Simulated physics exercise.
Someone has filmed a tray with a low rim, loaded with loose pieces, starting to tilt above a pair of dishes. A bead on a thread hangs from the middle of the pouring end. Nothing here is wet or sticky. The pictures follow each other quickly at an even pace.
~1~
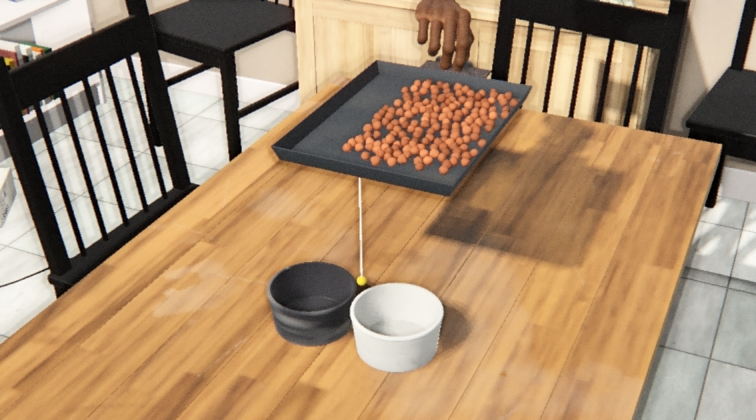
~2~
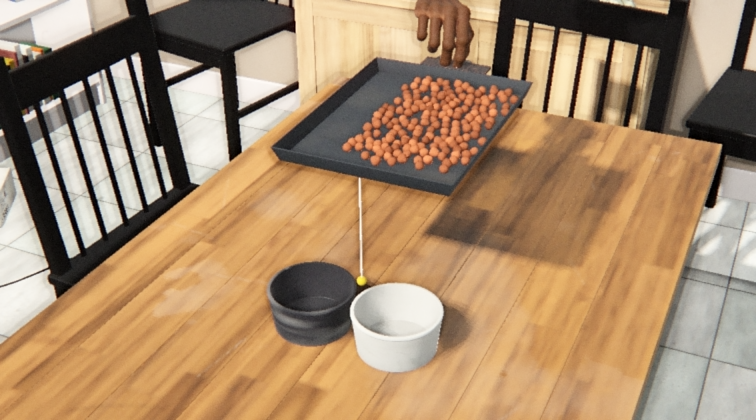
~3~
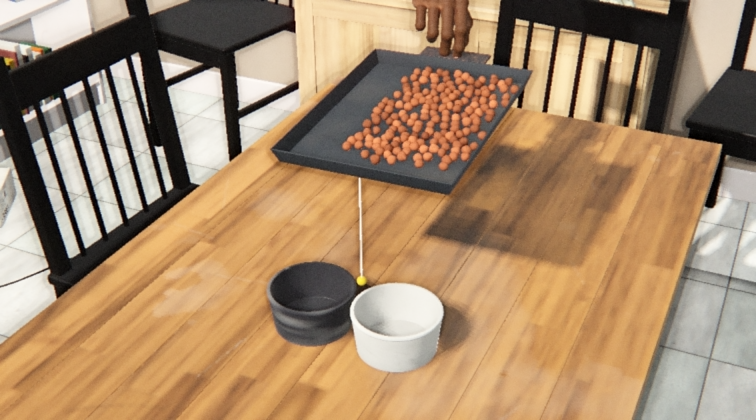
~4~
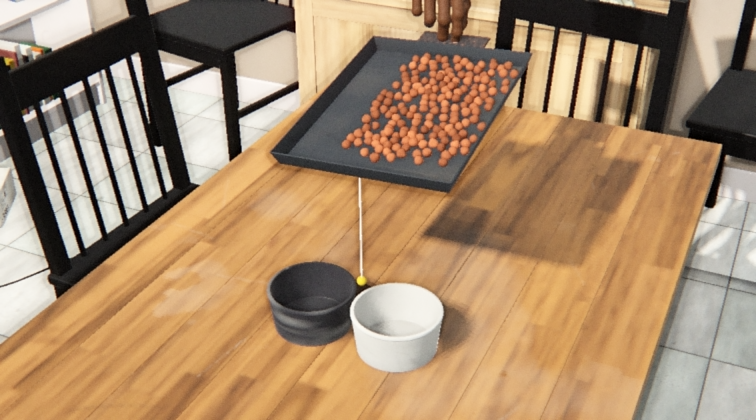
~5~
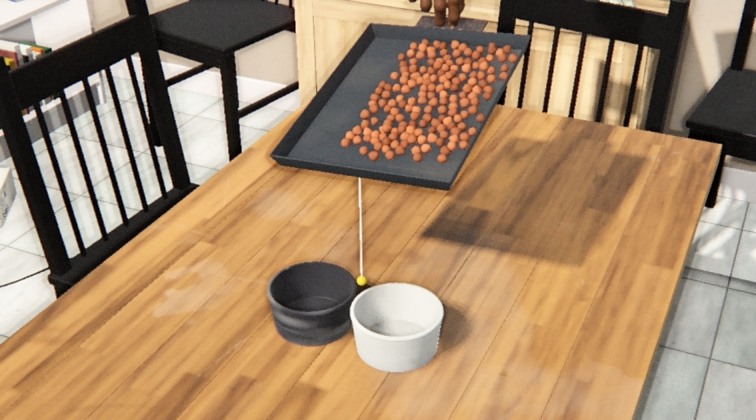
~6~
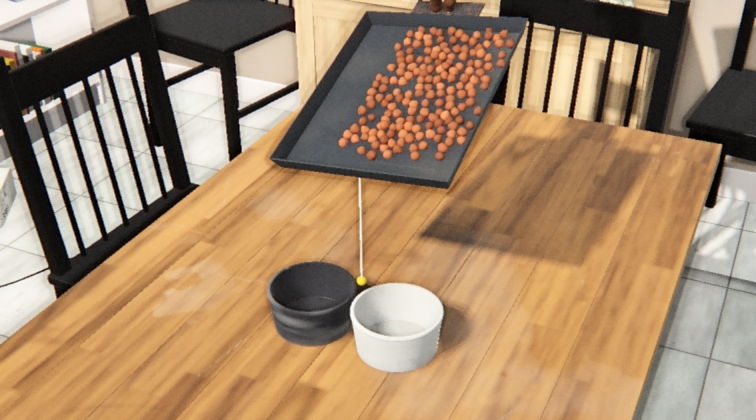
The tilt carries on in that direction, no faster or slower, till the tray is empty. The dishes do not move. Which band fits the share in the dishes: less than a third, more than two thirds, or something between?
Together they catch from one third to two thirds.
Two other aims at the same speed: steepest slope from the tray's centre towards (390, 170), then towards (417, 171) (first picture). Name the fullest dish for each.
In turn: The right one; the dish on the right.
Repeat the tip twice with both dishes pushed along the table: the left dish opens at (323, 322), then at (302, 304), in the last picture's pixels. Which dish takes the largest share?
At the first place the left one, at the second left.
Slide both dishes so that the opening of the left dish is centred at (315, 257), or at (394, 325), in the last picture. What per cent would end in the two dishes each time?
In turn 10 and 10 in a hundred.
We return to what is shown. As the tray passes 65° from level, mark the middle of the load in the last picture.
Around (326, 160).
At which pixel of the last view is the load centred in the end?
Near (291, 330).
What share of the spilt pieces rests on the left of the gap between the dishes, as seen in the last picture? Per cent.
About 90 per cent.
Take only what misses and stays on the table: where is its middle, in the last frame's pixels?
At about (227, 353).
Soon, tray tipped steeply; most on the tray; a small part in the air.
A while on, tray tipped past a quarter turn; a small part on the tray; about a quarter in the left dish; about a third outside both; about a third in the air.
Towards the end, tray tipped past a quarter turn; a stray few in the right dish; about half in the left dish; about half outside both.
Finally, tray tipped past a quarter turn; a stray few in the right dish; about half in the left dish; about half outside both.
